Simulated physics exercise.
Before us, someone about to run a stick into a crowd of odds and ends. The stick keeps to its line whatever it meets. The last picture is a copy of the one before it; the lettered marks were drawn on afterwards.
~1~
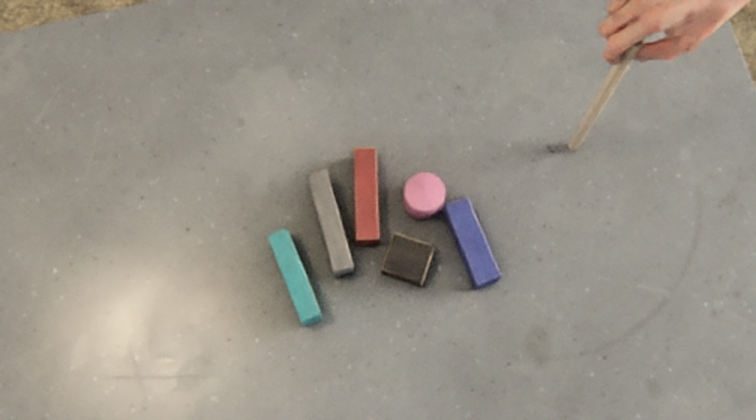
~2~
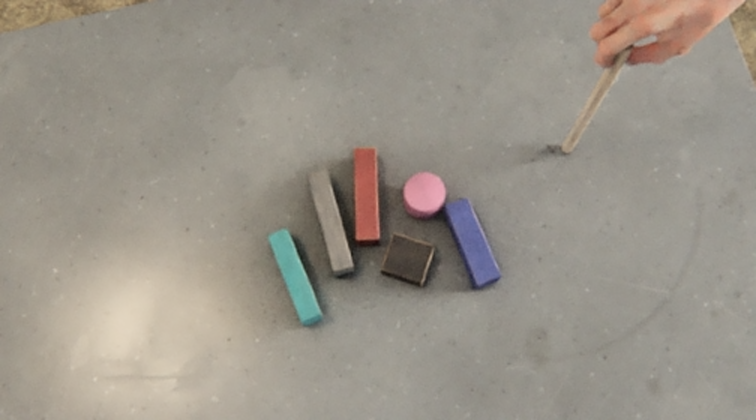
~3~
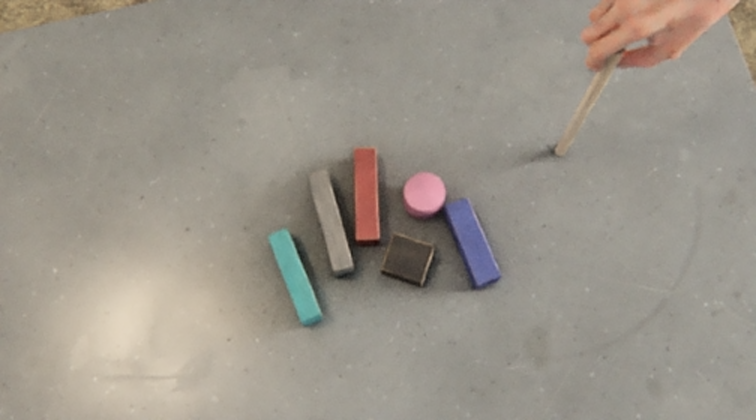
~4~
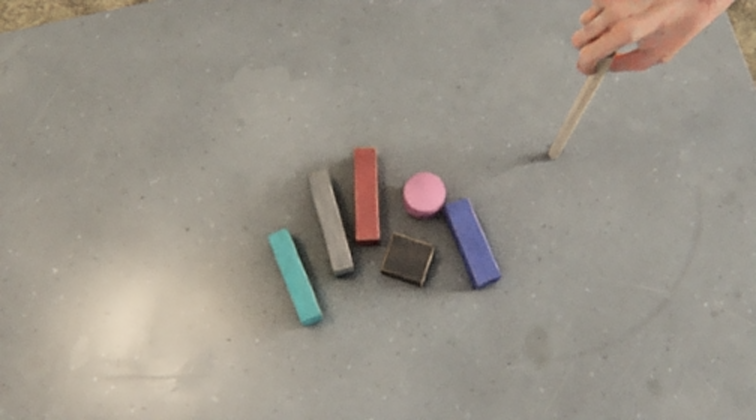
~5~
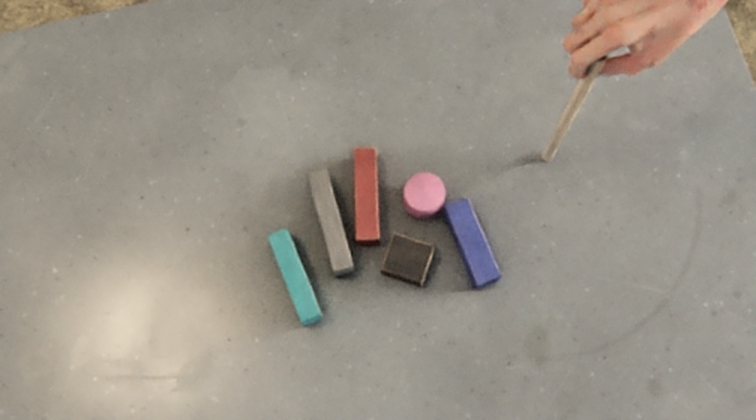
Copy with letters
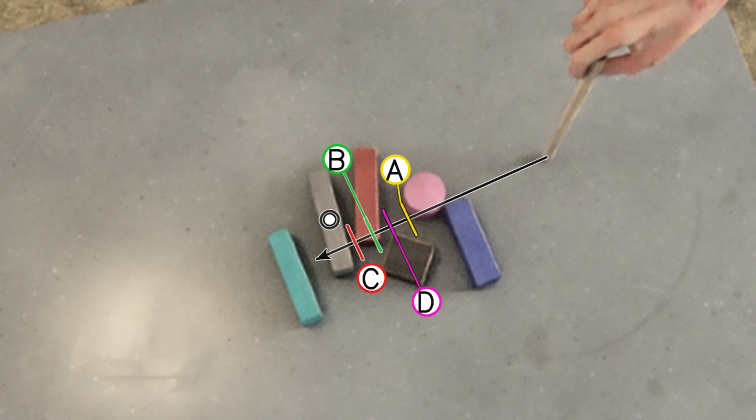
A hand holding a thin stick at the upper right moves slightly left and a little downward, drawing the tip across the grey surface, while the turquoise, grey, red and blue bars, pink tin and black block stay still.
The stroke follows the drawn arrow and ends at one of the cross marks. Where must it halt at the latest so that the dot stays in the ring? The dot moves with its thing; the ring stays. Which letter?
Up to mark B.
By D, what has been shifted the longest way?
The pink tin has gone farthest.
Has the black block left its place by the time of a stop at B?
By then, no.
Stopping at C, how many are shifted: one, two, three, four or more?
In all, three.
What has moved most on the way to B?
The pink tin has gone farthest.
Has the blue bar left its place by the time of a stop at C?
No.
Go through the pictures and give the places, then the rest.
In the first frame, grey bar (330, 223); black block (407, 260); turquoise bar (295, 277).
In the second frame, turquoise bar (295, 277); pink tin (424, 196).
In the third frame, red bar (366, 196); blue bar (471, 243).
In the fourth frame, grey bar (330, 223); black block (407, 260).
In the fifth frame, turquoise bar (295, 277); pink tin (424, 196); red bar (366, 196).
On the marked copy, A at (409, 219); B at (373, 234); C at (355, 242); D at (391, 226); the arrow from (546, 157) to (317, 259); the white dot at (330, 219).
Following B. Soon after the start, foot of the stick (484, 185).
Later, foot of the stick (421, 213); pink tin (399, 197).
In the end, foot of the stick (373, 235); pink tin (395, 193); red bar (360, 196); the dot is still in its ring.
As for the rest, A keeps the dot in but is short; C shifts the dotted thing to (315, 224); D keeps the dot in but is short.
